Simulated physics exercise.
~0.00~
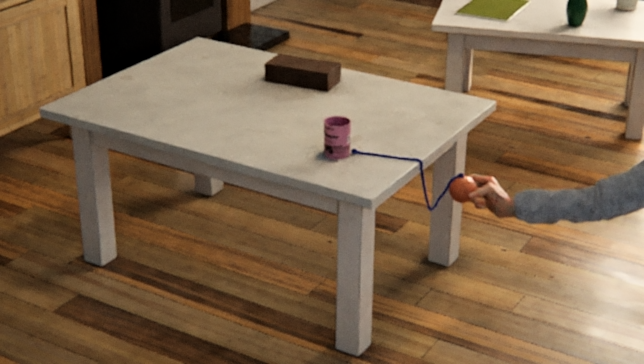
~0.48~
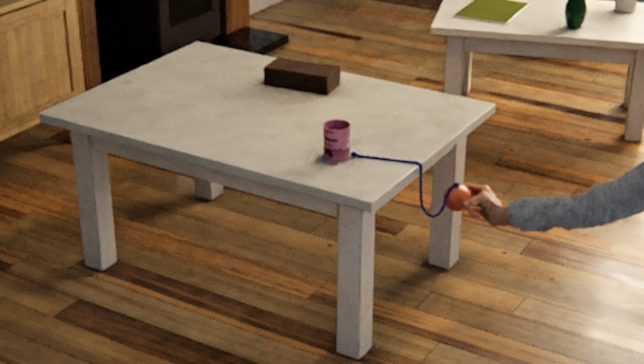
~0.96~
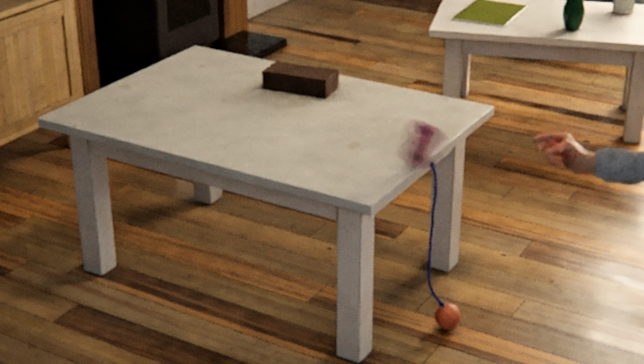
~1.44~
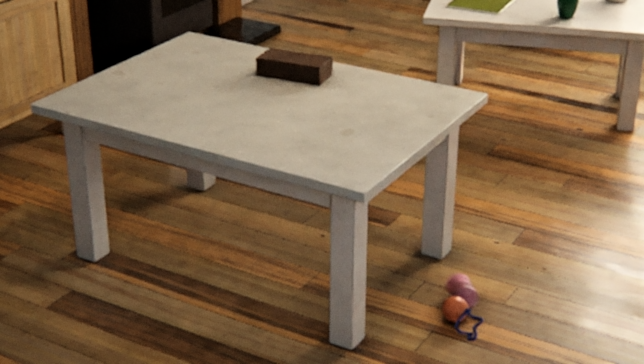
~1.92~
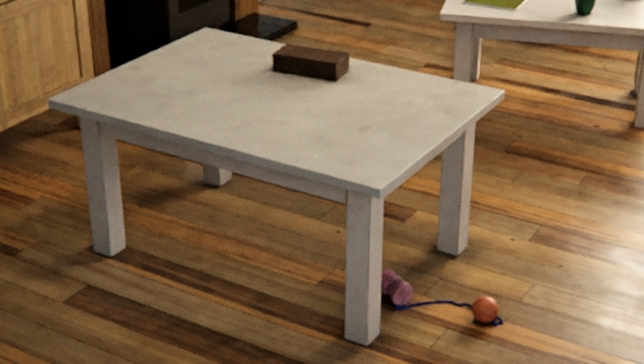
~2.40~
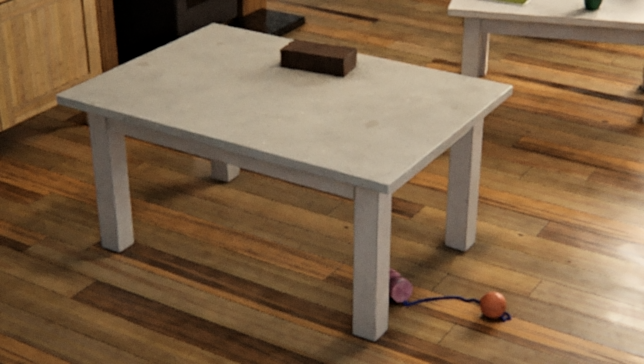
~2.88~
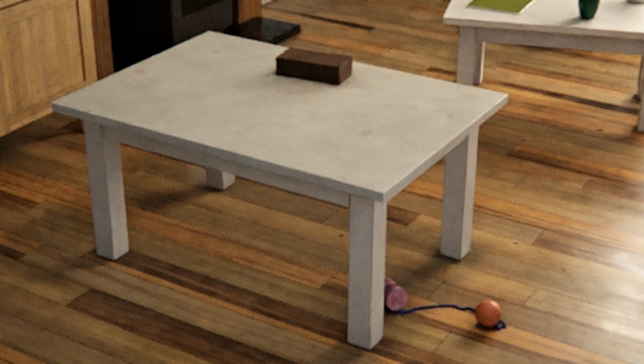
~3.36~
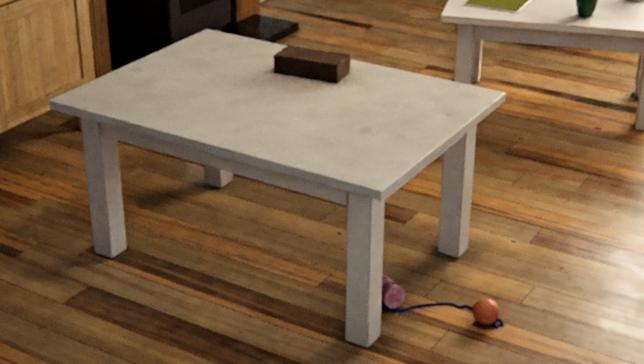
In a wood-floored kitchen seen from slightly above through a gently swaying camera, a pale table holds a dark brown brick near its back edge and a pink cup near its right corner. A dark blue shoelace runs from the cup over the edge to an orange held by a hand in a grey sleeve. The hand lets go and draws back, and the orange drops, tugging the cup rightward until it leans at the edge. Both fall to the floor. The cup ends on its side near the front table leg, the orange to its right, while the brick stays put.
